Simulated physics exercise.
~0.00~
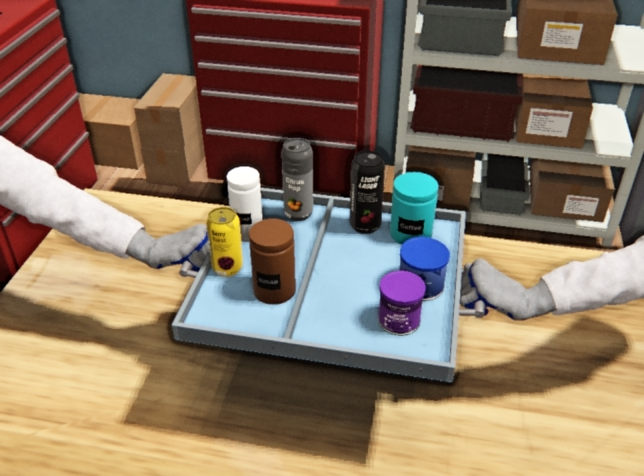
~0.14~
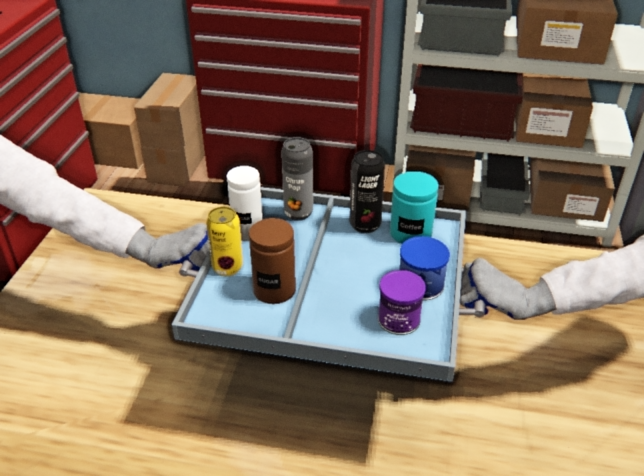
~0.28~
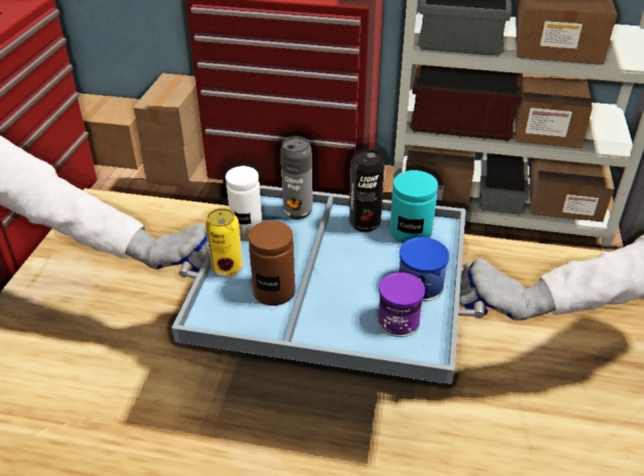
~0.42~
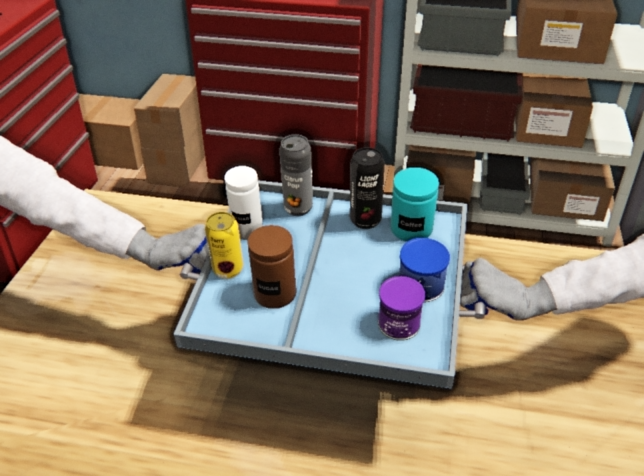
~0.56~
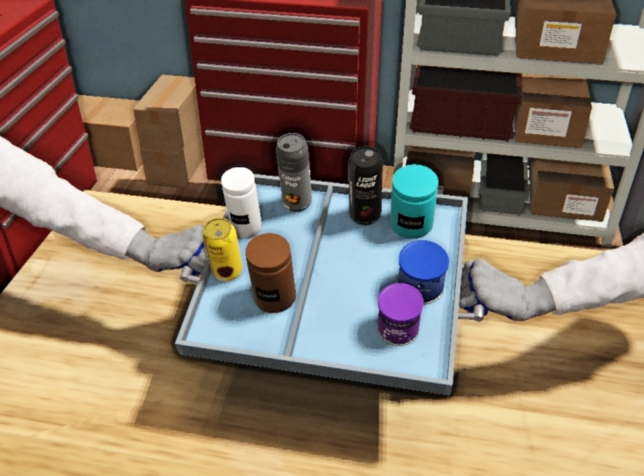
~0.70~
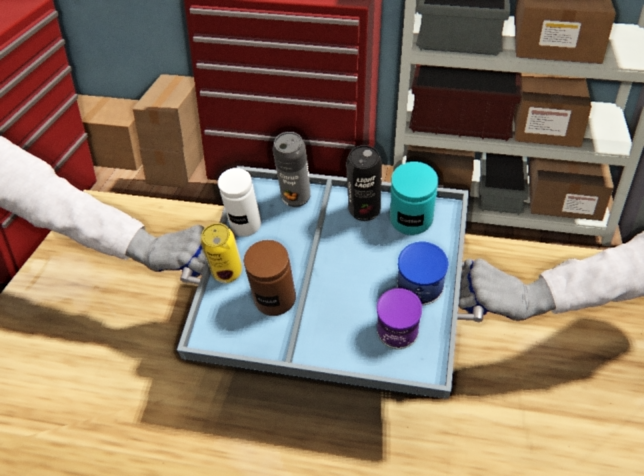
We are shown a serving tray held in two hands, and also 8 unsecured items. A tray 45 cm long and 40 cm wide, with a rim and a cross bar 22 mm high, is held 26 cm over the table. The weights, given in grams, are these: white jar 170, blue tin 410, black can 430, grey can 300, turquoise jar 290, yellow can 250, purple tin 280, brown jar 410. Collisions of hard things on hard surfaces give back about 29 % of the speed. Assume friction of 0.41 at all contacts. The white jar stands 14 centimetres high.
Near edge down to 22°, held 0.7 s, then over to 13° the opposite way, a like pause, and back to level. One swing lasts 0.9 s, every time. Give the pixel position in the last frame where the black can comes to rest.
At about (340, 306).
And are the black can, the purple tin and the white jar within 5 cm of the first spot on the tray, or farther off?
Well, the black can winds up somewhere else; the purple tin remains where it was; and the white jar remains where it was.
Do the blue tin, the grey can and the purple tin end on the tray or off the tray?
Afterwards, the blue tin stays on its support, the grey can stays on its support, and the purple tin stays on its support.
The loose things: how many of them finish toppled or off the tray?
Total count: 3.
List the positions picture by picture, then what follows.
In the first picture, tray level; black can (367, 194); white jar (245, 205).
In the second picture, tray level; grey can (298, 180); turquoise jar (413, 209).
In the third picture, tray at 2°, near edge down; yellow can (224, 244); purple tin (400, 305).
In the fourth picture, tray at 6°, near edge down; brown jar (273, 267); white jar (244, 204).
In the fifth picture, tray at 11°, near edge down; blue tin (422, 273); grey can (295, 174).
In the sixth picture, tray at 17°, near edge down; black can (364, 185); turquoise jar (413, 199).
After 1.50 s, tray at 22°, near edge down; black can on its side near (347, 294); grey can on its side; brown jar tipped 20° from how it sat.
After 2.10 s, tray at 8°, near edge down; brown jar now off the tray; black can on its side near (340, 315); grey can on its side.
At rest (4.7 s), off the tray, brown jar; tipped over on the tray, black can and grey can; the other 5 in place, give or take 5 cm. Seen from the same camera at the end, black can near (340, 306).
